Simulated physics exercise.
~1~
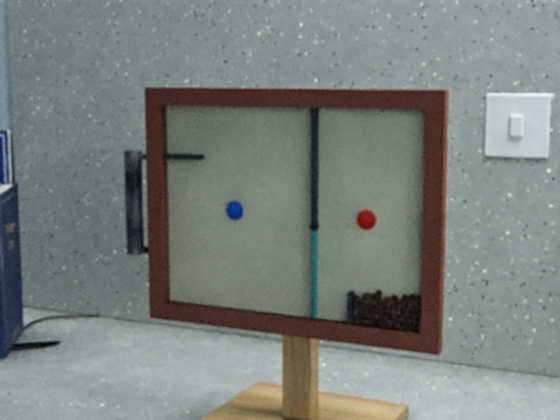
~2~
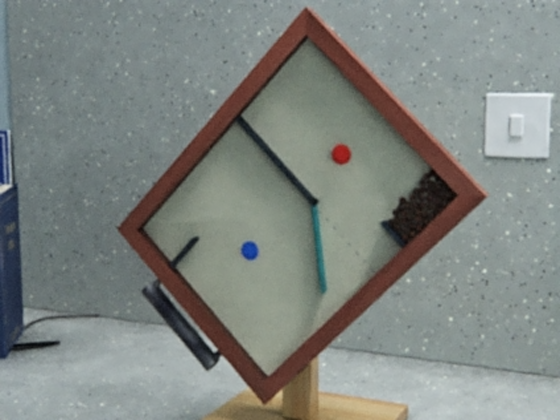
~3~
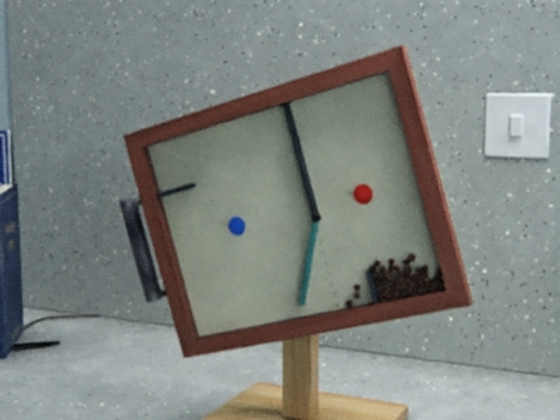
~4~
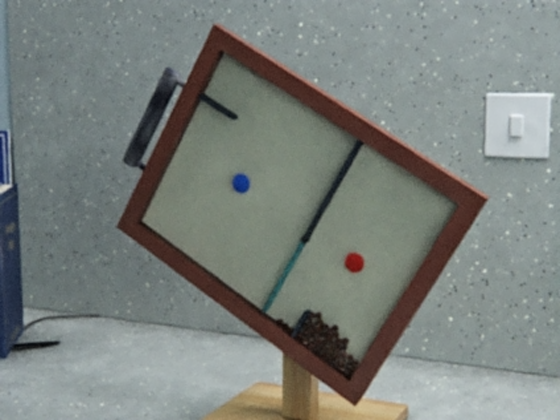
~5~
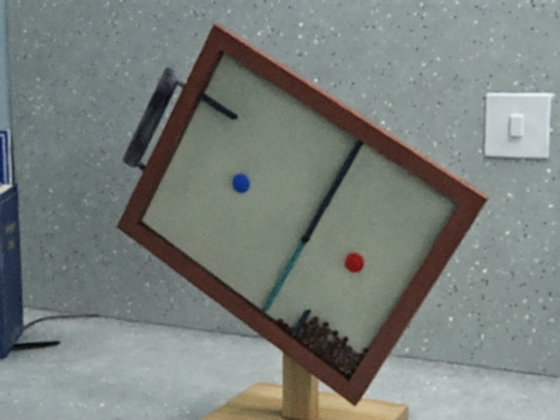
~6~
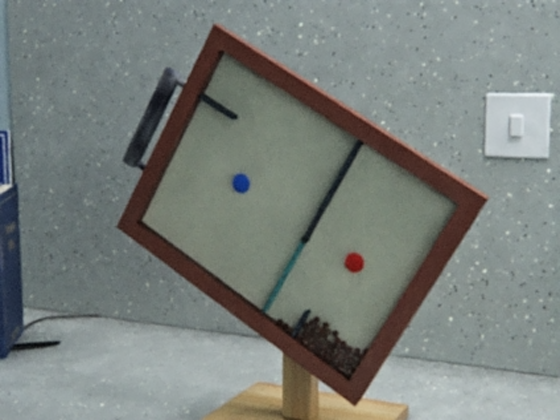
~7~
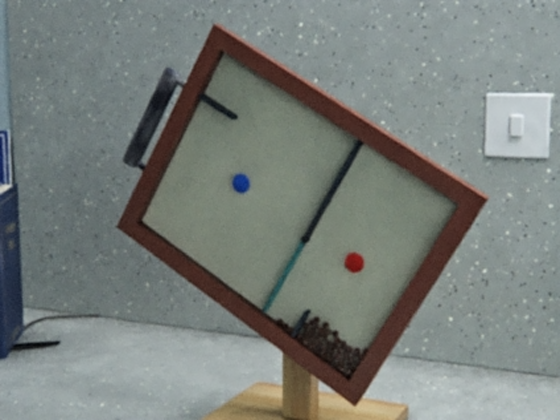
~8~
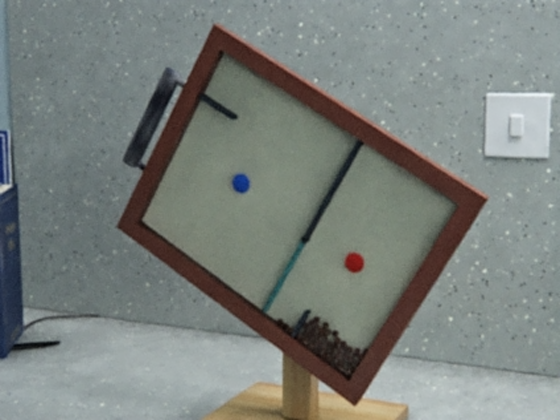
The video shows an upright case of dark beads, with blue and red stickers and a hinged turquoise flap, tilting anticlockwise, then swinging back past level to a clockwise slant, where it rests with the flap shut and the beads heaped on the red side.
